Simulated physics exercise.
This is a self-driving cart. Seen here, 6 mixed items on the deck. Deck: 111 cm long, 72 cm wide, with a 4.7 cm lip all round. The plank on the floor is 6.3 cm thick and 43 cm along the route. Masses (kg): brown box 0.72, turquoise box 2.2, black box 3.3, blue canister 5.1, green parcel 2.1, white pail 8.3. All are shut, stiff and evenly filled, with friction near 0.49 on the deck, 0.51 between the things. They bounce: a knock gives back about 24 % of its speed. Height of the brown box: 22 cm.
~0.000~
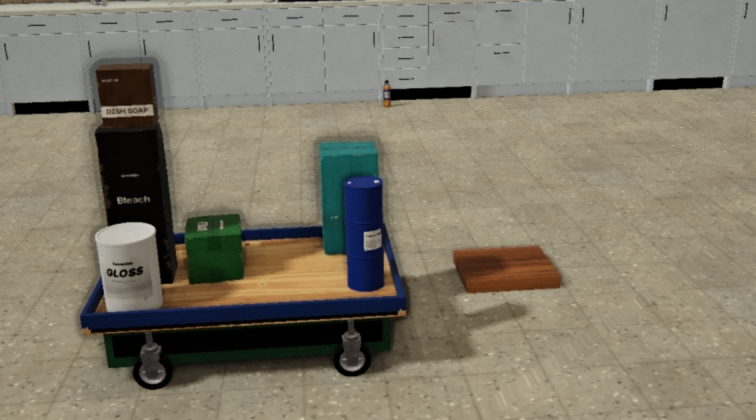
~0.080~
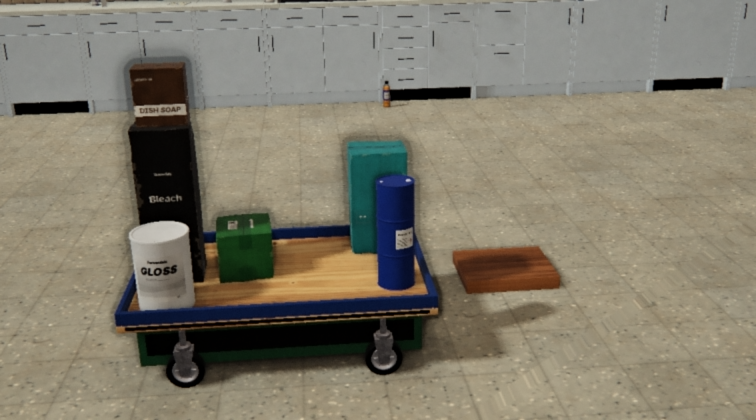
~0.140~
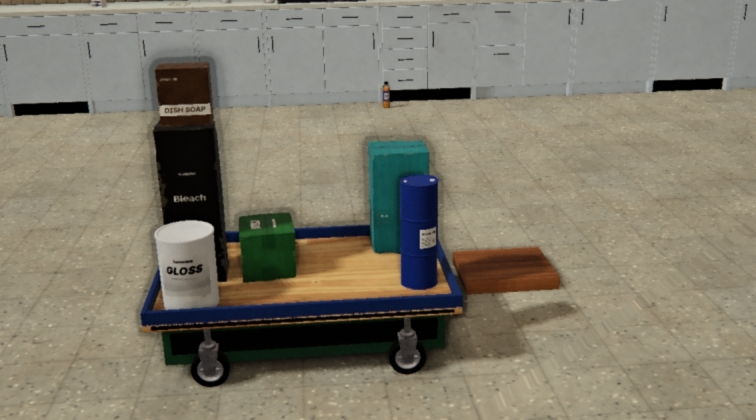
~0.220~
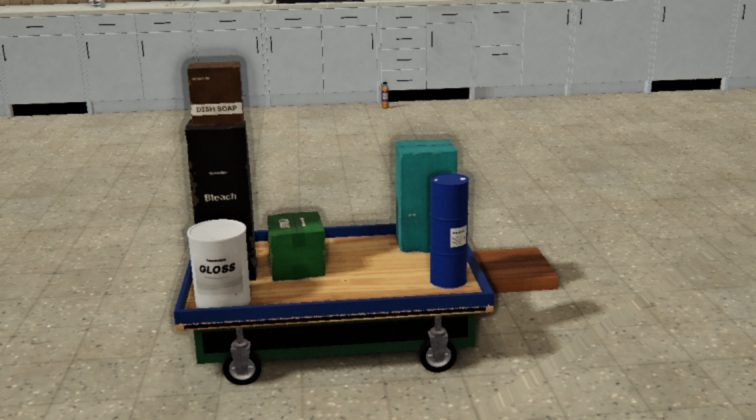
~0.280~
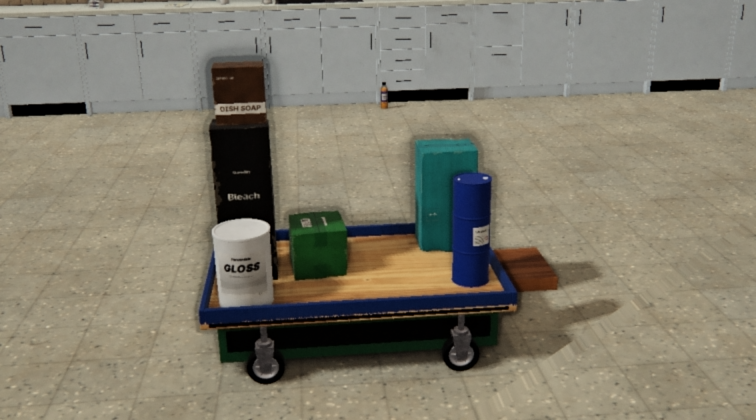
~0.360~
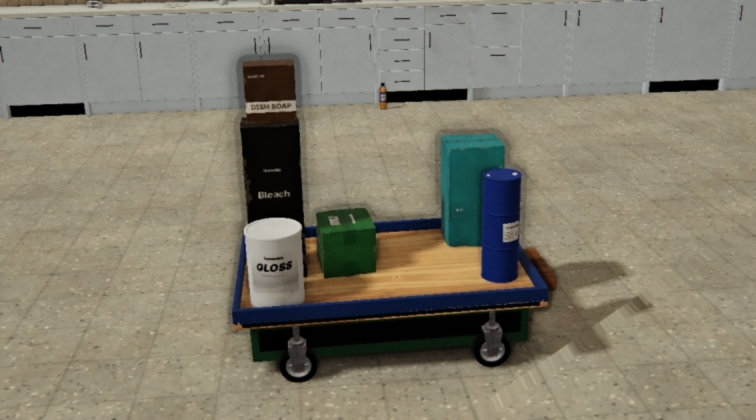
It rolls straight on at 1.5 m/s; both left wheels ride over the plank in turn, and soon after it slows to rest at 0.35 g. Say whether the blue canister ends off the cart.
The blue canister gets thrown off.
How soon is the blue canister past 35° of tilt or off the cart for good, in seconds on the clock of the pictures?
At about 0.7 s.
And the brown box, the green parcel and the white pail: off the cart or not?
The brown box finishes off the cart; the green parcel is still on the deck; the white pail is still on the deck.
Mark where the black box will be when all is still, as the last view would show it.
Around (731, 185).
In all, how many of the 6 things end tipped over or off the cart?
That comes to 4.
Around 0.76 s, 114 cm covered; blue canister at 39° to upright near (636, 234); turquoise box at 51° to upright; brown box at 6° to upright.
Around 1.26 s, 189 cm covered; blue canister now off the cart; turquoise box on its side; white pail at 15° to upright.
Around 2.06 s, 230 cm covered, stopped; brown box on its side; turquoise box on its side; black box at 66° to upright.
Finally (4.6 s), off the cart, brown box and blue canister; on their side or leaning hard on the deck, turquoise box and black box; the other 2 still in place (within 10 cm).
